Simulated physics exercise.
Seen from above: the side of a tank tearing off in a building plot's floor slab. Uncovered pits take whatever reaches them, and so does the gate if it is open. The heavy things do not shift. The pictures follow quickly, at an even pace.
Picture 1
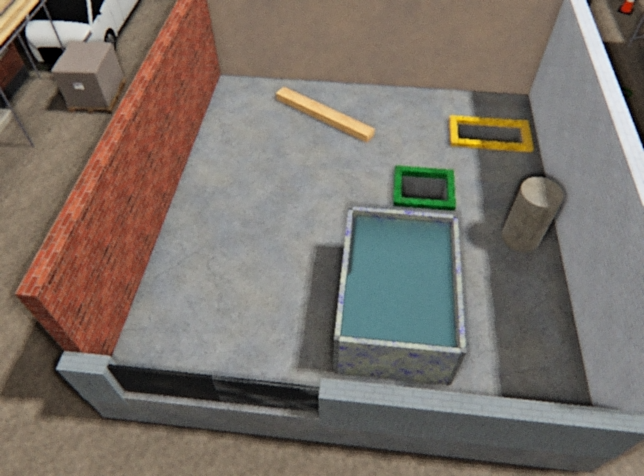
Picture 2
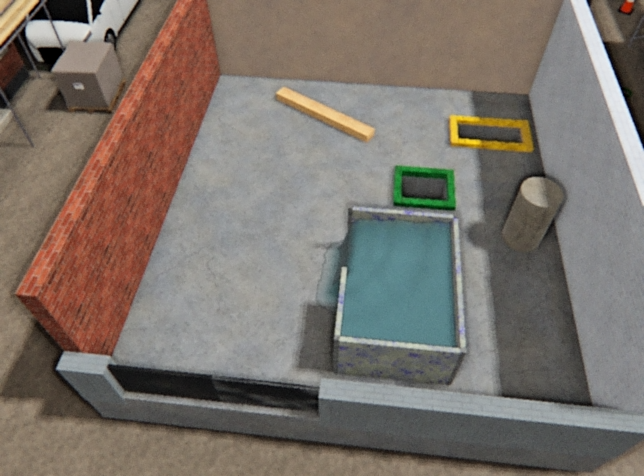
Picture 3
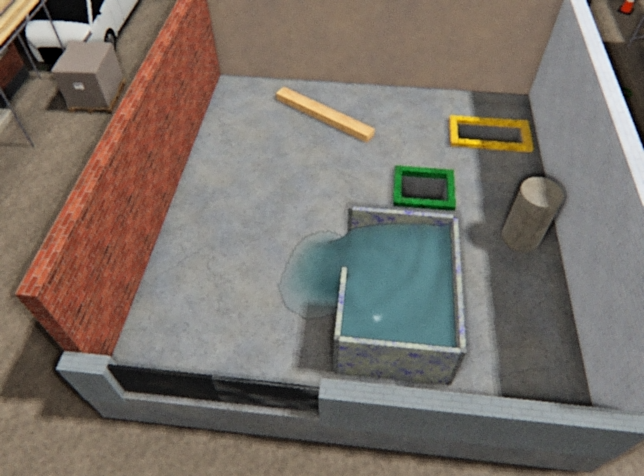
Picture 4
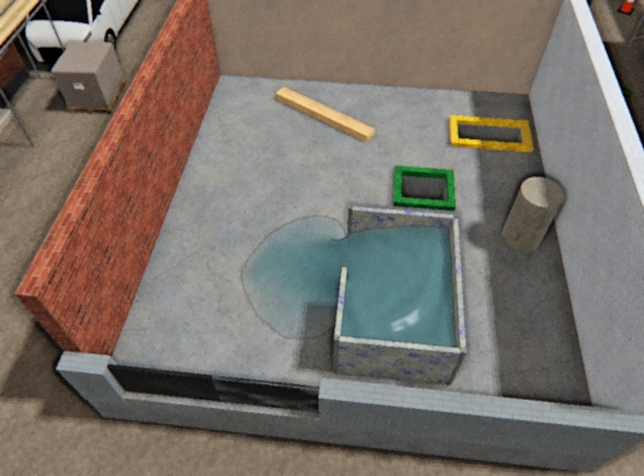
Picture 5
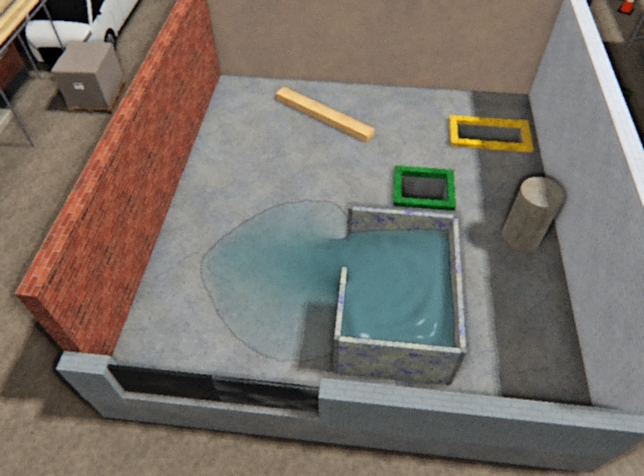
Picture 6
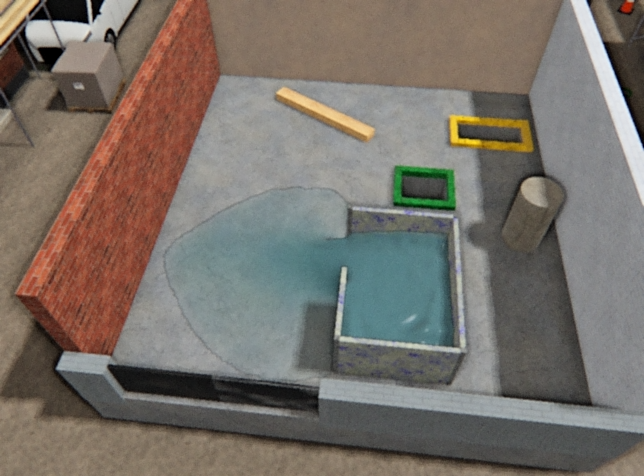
The clip opens on a walled plot seen from above, with still blue-green water filling a rectangular tank. Part of the tank's left side gives way and water pours through the gap onto the grey floor. The pool fans out leftward toward the brick wall, spreading into a broad, rounded sheet.
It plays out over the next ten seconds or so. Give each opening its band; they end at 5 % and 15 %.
In the end: The gate takes less than 5 %; the yellow pit takes less than 5 %; the green pit takes less than 5 %.
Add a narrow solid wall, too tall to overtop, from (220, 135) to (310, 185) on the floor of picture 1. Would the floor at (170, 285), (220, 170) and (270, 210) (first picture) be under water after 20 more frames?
In turn: Wet, flooded, wet.
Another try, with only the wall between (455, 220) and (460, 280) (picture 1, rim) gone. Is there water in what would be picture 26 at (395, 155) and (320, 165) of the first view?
One after the other: Wet, dry.
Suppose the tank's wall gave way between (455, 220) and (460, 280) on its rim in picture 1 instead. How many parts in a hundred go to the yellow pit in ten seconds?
In per cent: Yellow 12.
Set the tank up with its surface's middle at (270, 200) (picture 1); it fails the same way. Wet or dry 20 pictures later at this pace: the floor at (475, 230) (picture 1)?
Verdict: No water.
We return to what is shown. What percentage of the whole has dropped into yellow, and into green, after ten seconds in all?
In turn 0 and 0 per cent.
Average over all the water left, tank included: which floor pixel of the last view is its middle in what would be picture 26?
At about (270, 244).
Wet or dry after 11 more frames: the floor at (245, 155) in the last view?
Answer: Under water.
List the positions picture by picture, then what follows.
In the first picture, still water in the tank at (401, 276).
In the second picture, water pours out at (348, 262) and has run to (329, 305).
In the third picture, water pours out at (348, 265) and has run to (289, 298).
In the fourth picture, water pours out at (348, 266) and has run to (247, 270).
In the fifth picture, the front is at (208, 260), out from the gap at (348, 266).
In the sixth picture, water pours out at (348, 266) and has run to (173, 251).
A moment on, water covers 30 % of the floor; the gate 0 %, the yellow pit 0 %, the green pit 0 %.
Next, water covers 40 % of the floor; the gate 0 %, the yellow pit 0 %, the green pit 0 %.
Then, water covers 45 % of the floor; the gate 0 %, the yellow pit 0 %, the green pit 0 %.
Later, water covers 75 % of the floor; the gate 0 %, the yellow pit 0 %, the green pit 0 %.
In the end, water covers 95 % of the floor; the gate 0 %, the yellow pit 0 %, the green pit 0 %.
